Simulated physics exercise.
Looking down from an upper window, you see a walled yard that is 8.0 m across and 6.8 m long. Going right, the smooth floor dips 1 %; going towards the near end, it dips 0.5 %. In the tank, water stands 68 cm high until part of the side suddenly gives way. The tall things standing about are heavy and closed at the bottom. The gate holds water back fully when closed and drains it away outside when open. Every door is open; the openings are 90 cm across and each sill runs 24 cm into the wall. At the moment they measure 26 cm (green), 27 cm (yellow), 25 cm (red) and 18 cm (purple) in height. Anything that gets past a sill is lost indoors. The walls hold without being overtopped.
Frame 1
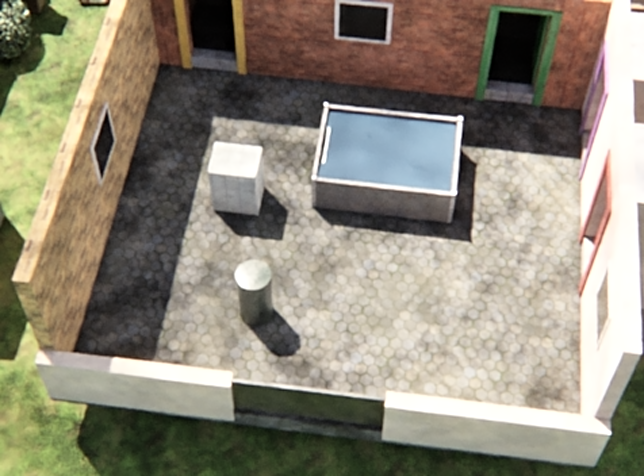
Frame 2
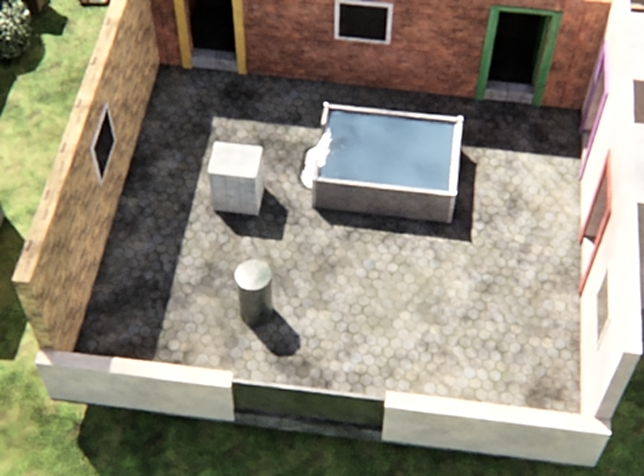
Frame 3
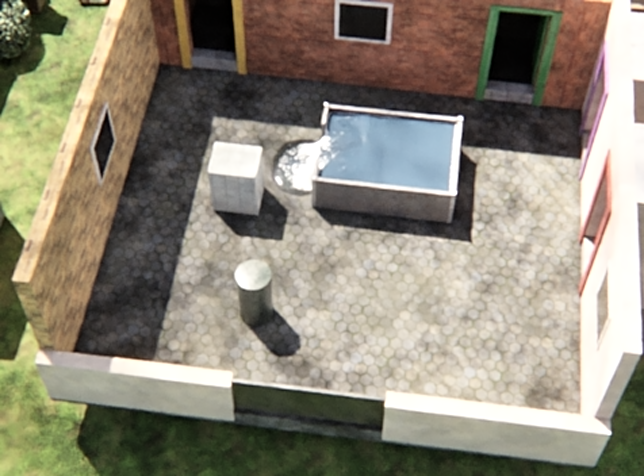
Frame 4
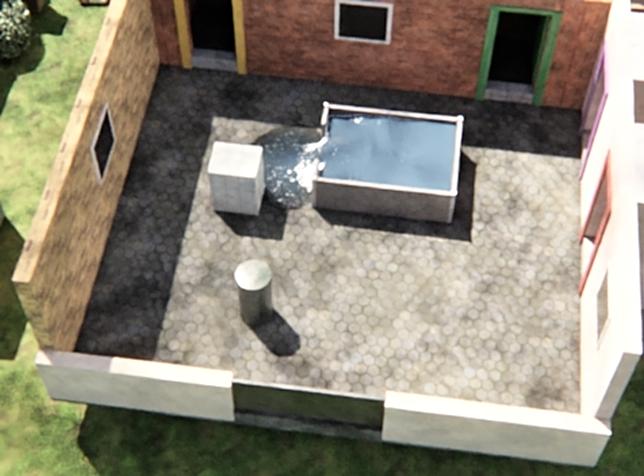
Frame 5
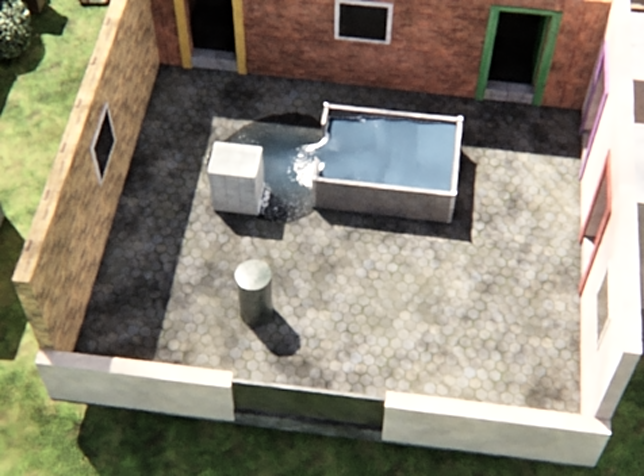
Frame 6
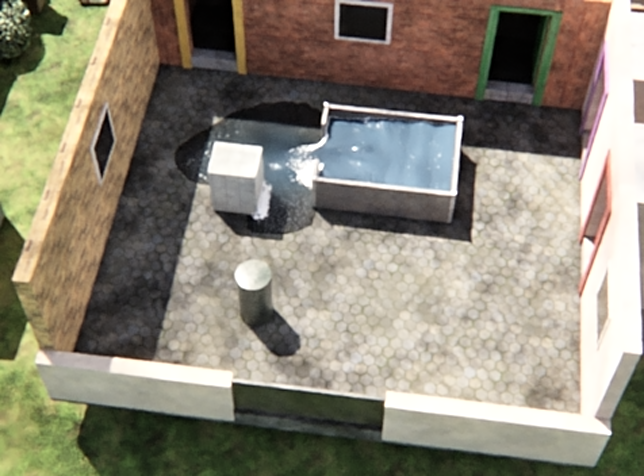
Water pours from the left side of the tank and spreads around the pale block.
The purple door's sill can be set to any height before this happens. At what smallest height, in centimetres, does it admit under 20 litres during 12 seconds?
At about 8 centimetres.
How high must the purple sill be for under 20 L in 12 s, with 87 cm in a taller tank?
Minimum height: Approx. 11.5 cm.
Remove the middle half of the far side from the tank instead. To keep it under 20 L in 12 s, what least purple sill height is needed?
Then it needs around 19 cm.
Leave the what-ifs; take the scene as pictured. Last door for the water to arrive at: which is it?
Answer: Red.
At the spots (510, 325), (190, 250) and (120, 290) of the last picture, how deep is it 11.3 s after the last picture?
Depths of roughly 9 cm, 2 cm and 2 cm, in that order.
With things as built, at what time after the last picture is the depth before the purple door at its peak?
The depth peaks at about 6.5 seconds.
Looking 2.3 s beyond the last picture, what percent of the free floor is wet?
Wet: Close to 35 %.
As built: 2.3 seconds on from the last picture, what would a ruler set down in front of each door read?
Centimetres: Green = 0, yellow = 22, red = 0, purple = 0.
Then, 0.7 s after the last picture water covers 20 % of the floor, deepest (36 cm) near (314, 168); it has not reached the purple door.
Then, 2.3 s after the last picture water covers 35 % of the floor, deepest (30 cm) near (159, 68); it has not reached the purple door.
Then, 11.3 s after the last picture water covers 90 % of the floor, deepest (12 cm) near (578, 284); 9 cm at the purple door, 0 litres in over its 18 cm sill.
At the purple door as built, the water peaked near 12 cm, 6.7 s after the last picture.
With a sill of 7 cm, 34 litres would have come in within the 12 s; with 9.5 cm, 7 litres. So under 20 litres takes about 8 cm.
